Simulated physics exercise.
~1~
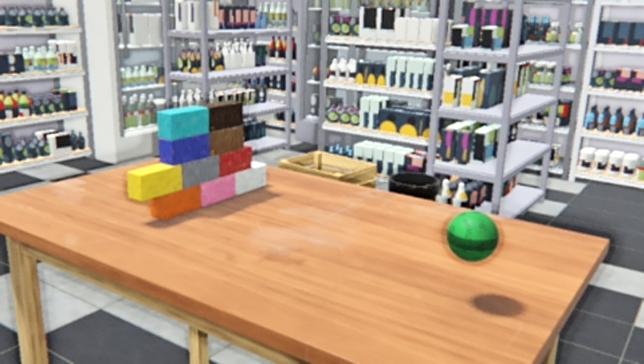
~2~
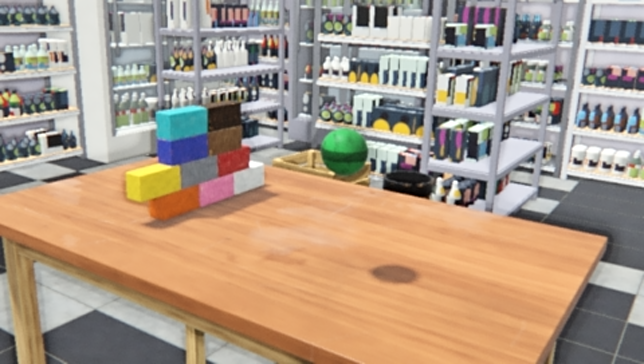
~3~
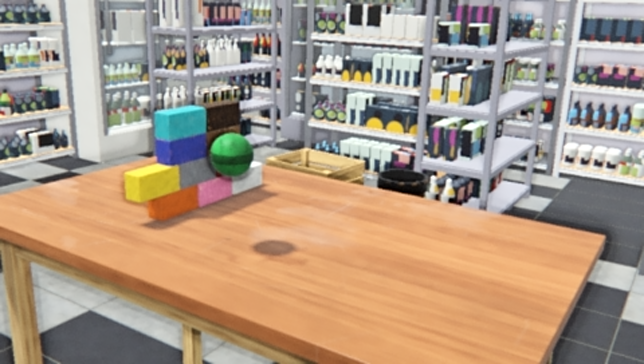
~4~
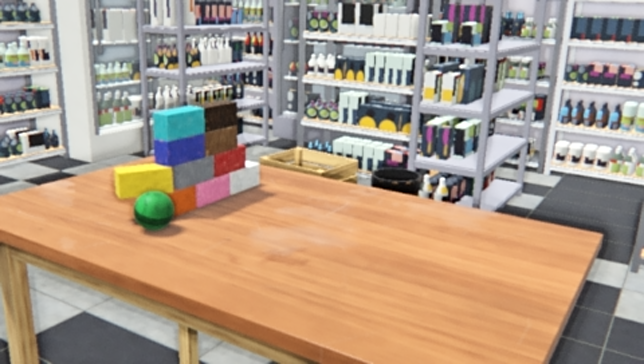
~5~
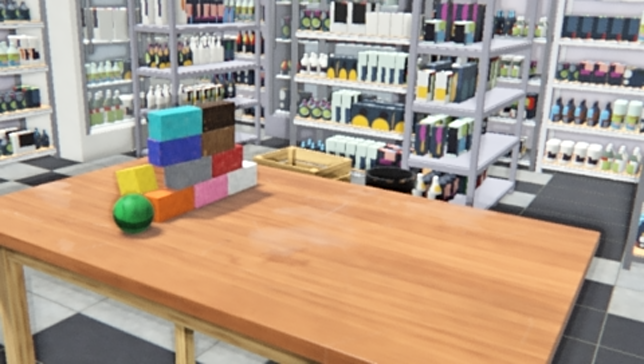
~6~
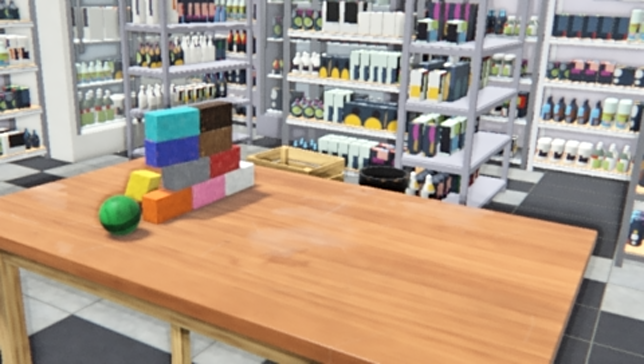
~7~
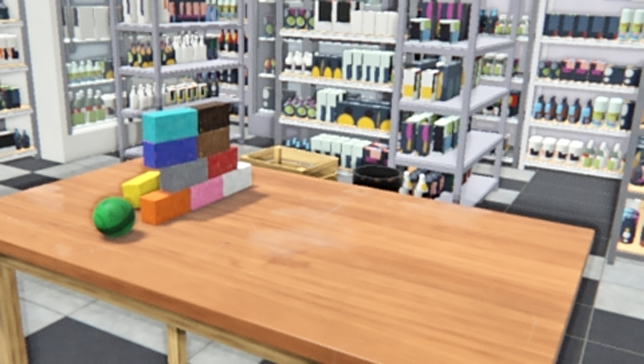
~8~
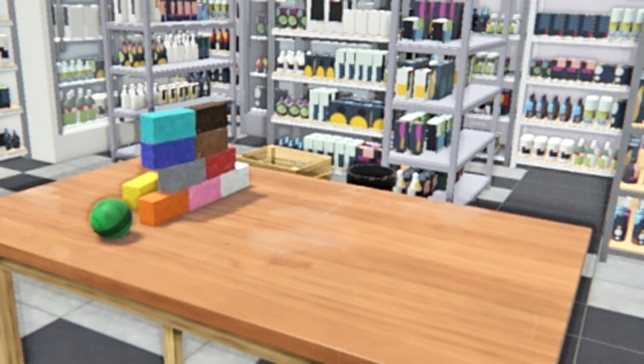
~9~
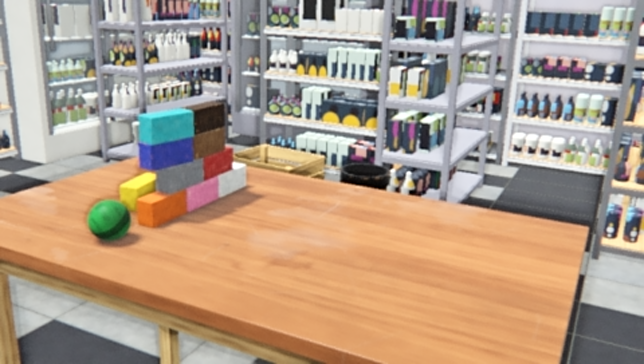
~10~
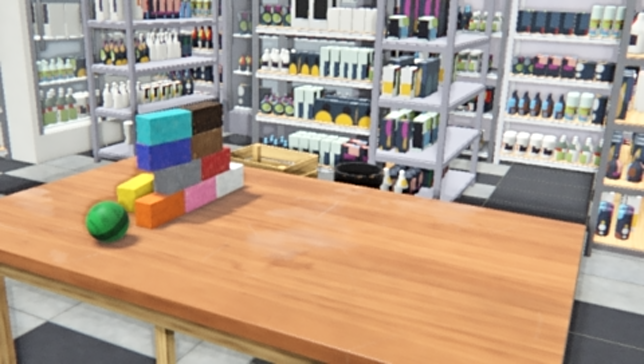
At the start, a green ball hangs in the air over the right side of a wooden table, with a small stack of coloured blocks standing to the left and shop shelves behind. The ball flies left across the table towards the pile. It drops to the tabletop just in front of the yellow block at the pile's left end. As the ball moves on left, the yellow block tilts and shifts out of its spot, then settles upright, lower down beside the orange block. The ball slows and rests near the table's left side, while the other blocks remain stacked.
